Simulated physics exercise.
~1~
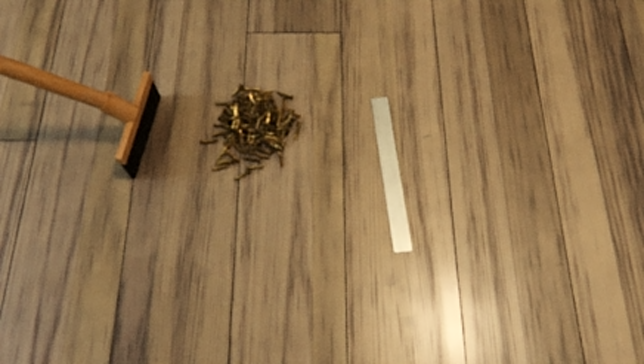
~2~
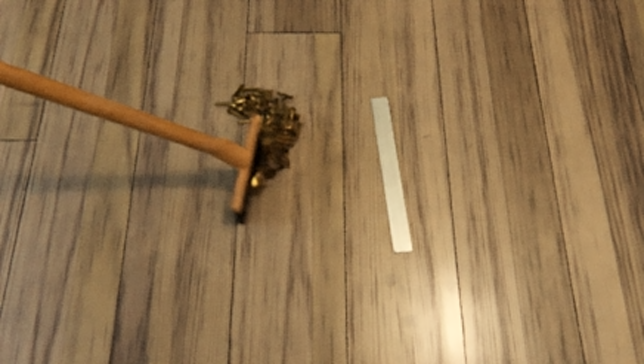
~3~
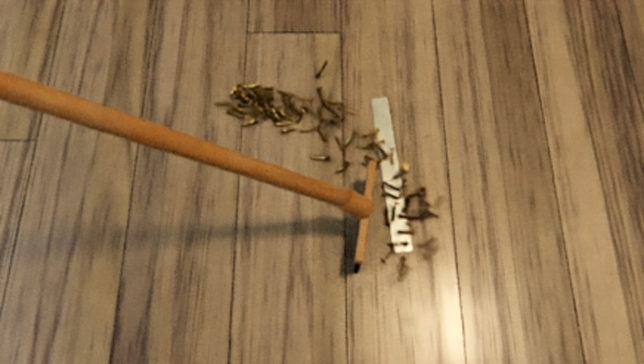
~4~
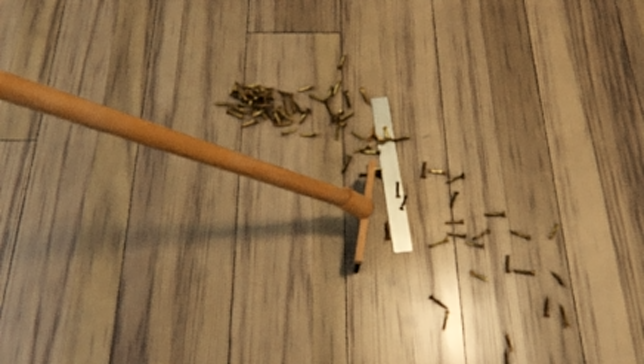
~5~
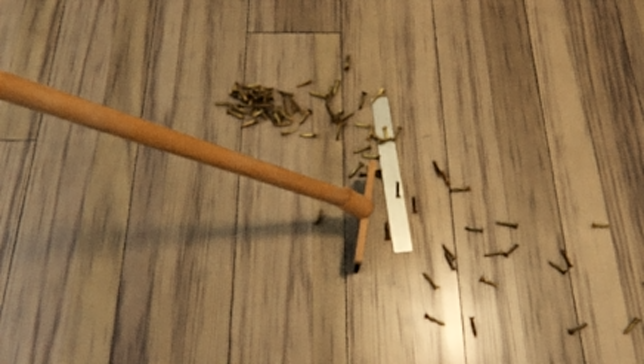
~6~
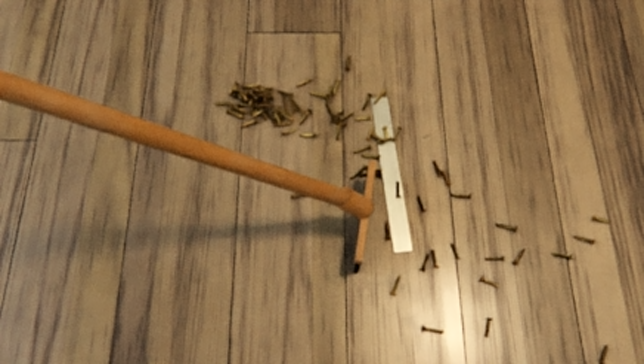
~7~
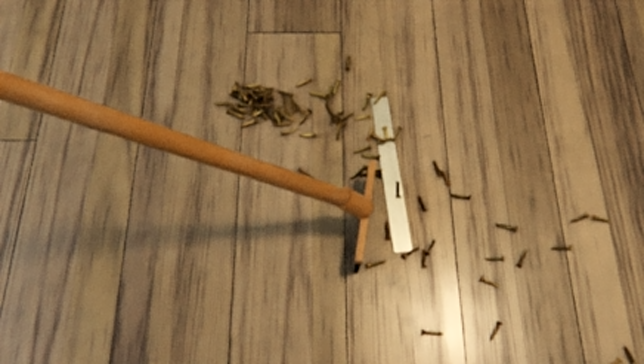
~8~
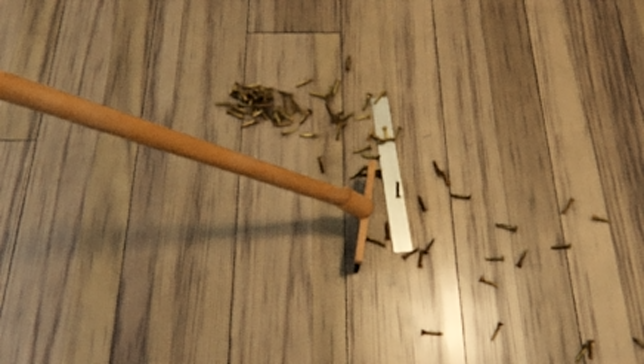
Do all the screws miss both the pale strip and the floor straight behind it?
No, a moderate share of them ends up on the strip or straight behind it. Most of the screws lie elsewhere on the floor.
A squeegee pushes right through a screw pile, stops, and leaves screws scattered around a strip.
